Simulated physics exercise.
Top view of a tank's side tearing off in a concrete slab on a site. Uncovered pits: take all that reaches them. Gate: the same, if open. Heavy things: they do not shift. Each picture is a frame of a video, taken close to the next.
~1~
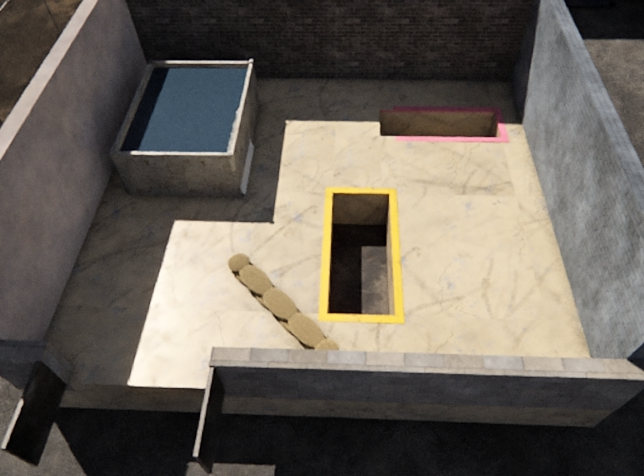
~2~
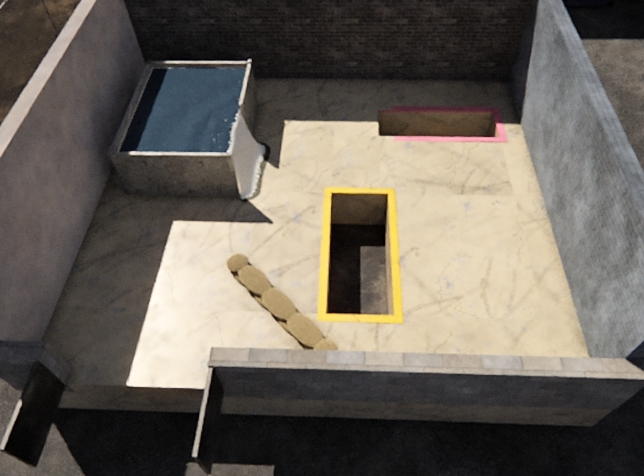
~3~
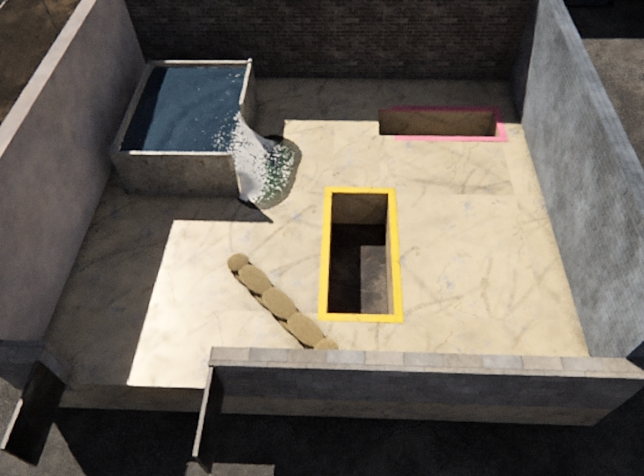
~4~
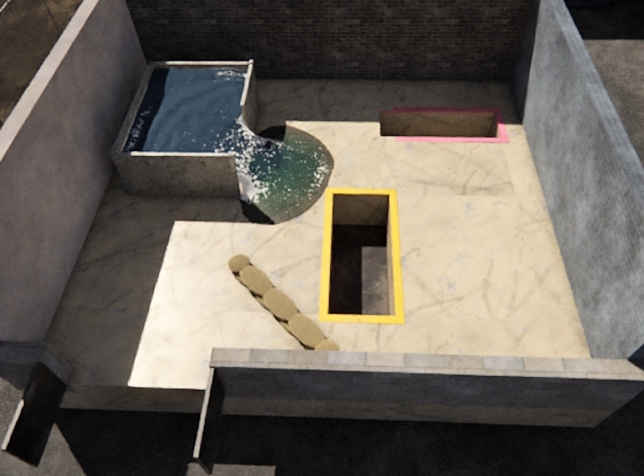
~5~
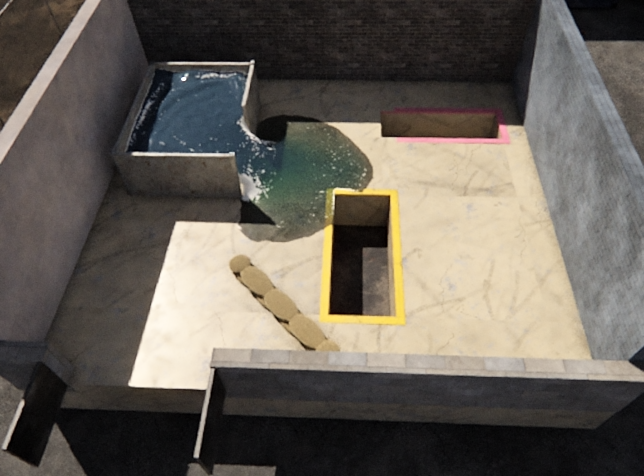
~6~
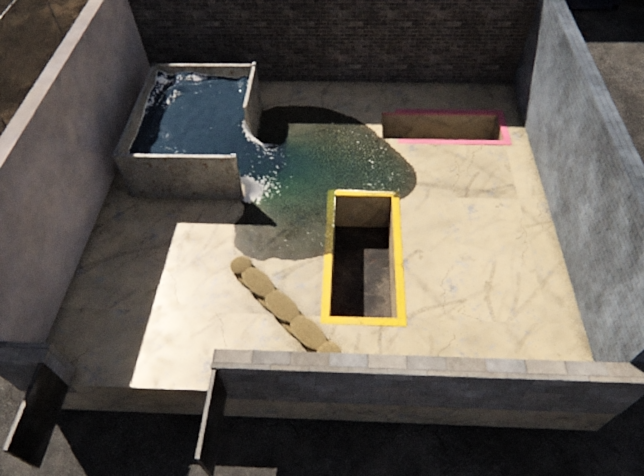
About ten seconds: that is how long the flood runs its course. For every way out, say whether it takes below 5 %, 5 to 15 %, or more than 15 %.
It ends like this: The gate takes below 5 %; the yellow pit takes more than 15 %; the pink pit takes more than 15 %.
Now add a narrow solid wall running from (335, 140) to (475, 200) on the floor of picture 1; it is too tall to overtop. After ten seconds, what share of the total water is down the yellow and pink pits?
I'd say the yellow pit takes roughly 60 %, the pink pit roughly 6 %.
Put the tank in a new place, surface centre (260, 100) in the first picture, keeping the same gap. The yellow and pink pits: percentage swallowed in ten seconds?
After ten seconds: Yellow pit at 35 percent, pink pit at 30 percent.
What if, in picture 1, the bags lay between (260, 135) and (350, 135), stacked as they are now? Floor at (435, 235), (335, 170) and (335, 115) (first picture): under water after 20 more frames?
The three places, in the order given, end up spared, drenched and spared.
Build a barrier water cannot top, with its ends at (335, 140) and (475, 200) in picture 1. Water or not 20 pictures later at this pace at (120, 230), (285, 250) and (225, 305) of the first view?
Listed order - dry, wet, dry.
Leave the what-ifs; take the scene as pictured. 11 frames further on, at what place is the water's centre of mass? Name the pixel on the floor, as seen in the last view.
The balance point is around (259, 156).
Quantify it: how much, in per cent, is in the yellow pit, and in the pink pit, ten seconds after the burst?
About 44 %, then about 26 %.
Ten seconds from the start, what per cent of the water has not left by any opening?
I'd say roughly 30 percent.
A moment on, water covers 30 % of the floor; the gate 0 %, the yellow pit 8 %, the pink pit 2 %.
Next, water covers 35 % of the floor; the gate 0 %, the yellow pit 17 %, the pink pit 6 %.
Then, water covers 45 % of the floor; the gate 0 %, the yellow pit 26 %, the pink pit 11 %.
Later, water covers 55 % of the floor; the gate 0 %, the yellow pit 35 %, the pink pit 19 %.
In the end, water covers 60 % of the floor; the gate 0 %, the yellow pit 44 %, the pink pit 26 %.
